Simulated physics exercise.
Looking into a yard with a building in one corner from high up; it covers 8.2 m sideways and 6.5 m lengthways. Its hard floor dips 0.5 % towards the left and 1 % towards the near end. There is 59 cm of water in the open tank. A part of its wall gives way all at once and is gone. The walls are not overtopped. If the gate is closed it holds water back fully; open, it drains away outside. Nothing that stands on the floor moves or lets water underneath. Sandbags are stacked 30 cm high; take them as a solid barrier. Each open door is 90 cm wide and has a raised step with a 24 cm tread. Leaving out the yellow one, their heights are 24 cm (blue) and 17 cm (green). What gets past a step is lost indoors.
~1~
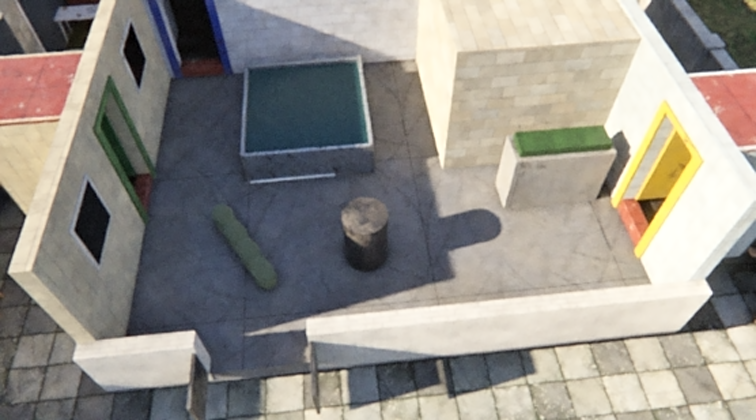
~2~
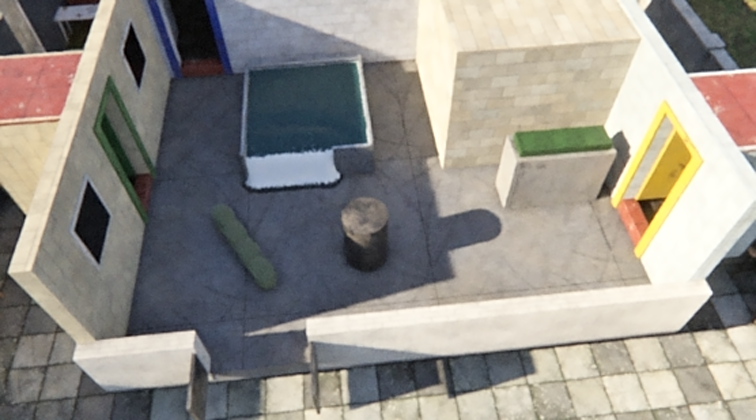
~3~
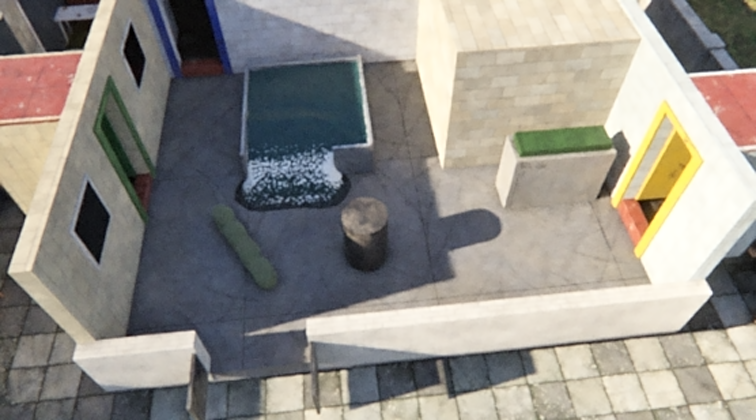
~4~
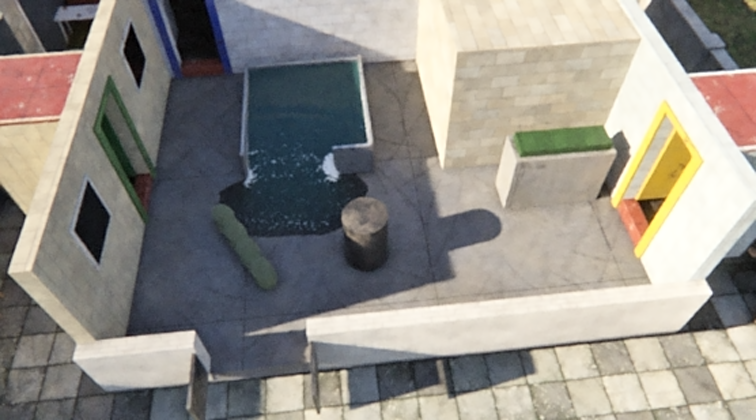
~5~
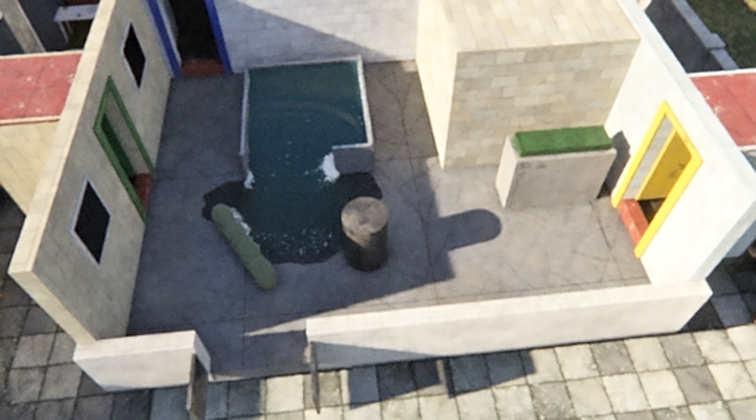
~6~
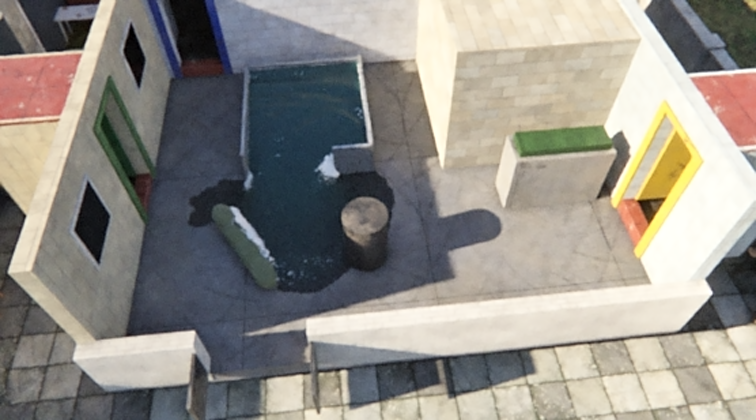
Dark water bursts in white foam through the near side of an open tank at the back of a grey-floored walled yard, seen from high up by a still camera. A green door stands at left, a blue-framed doorway behind, a yellow door at right beside a grass-topped block. The water spreads forward, reaching the greenish sandbags and the round dark pillar, and foams along the bags.
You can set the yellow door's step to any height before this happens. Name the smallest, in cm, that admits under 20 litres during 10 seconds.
At least 14.5 cm or so.
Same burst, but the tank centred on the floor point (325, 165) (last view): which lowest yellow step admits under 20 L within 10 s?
About 12.5 cm.
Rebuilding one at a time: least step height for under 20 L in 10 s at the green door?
Roughly 9.0 cm at green.
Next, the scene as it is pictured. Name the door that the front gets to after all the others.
It is the blue one.
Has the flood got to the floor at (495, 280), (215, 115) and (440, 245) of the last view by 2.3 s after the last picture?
In turn: Under water, not reached, under water.
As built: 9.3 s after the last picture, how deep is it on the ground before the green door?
Some 5.5 cm.
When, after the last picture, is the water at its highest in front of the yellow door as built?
Around 4.5 s.
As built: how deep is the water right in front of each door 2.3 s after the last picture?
Depths in cm: Yellow 0, blue 0, green 13.
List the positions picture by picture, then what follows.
The first frame shows the open tank at (306, 106) is whole and still, 59 cm deep; the yellow door at (649, 191) is dry.
In the second frame, the gap is at (292, 169), the front 0.3 m out at (302, 186); the back of the open tank holds 59 cm.
In the third frame, the gap is at (292, 170), the front 0.7 m out at (319, 205); the back of the open tank holds 59 cm.
In the fourth frame, the gap is at (292, 170), the front 1.3 m out at (307, 231); the back of the open tank holds 59 cm.
In the fifth frame, the front is at (300, 259), 1.8 m from the gap at (292, 170); 3.7 m2 of floor is wet, 59 cm left at the back.
In the sixth frame, water pours out at (292, 170) and has run 2.4 m, to (301, 287); about 7 cm deep outside, 56 cm at the back; the yellow door at (649, 191), 5.9 m from the gap, is still 4.2 m from the nearest water.
Then, 0.7 s after the last picture water covers 20 % of the floor, deepest (42 cm) near (332, 344); it has not reached the yellow door.
Then, 2.3 s after the last picture water covers 45 % of the floor, deepest (38 cm) near (332, 344); it has not reached the yellow door.
Then, 9.3 s after the last picture water covers 95 % of the floor, deepest (15 cm) near (415, 335); 9 cm at the yellow door, 0 litres in over its 25 cm step.
At the yellow door as built, the water peaked near 19 cm, 4.3 s after the last picture.
Run again over the same 10 s with other heights there, 31 litres in over 13 cm, 3 litres over 18 cm. The limit of 20 litres is kept from about 14.5 cm up.
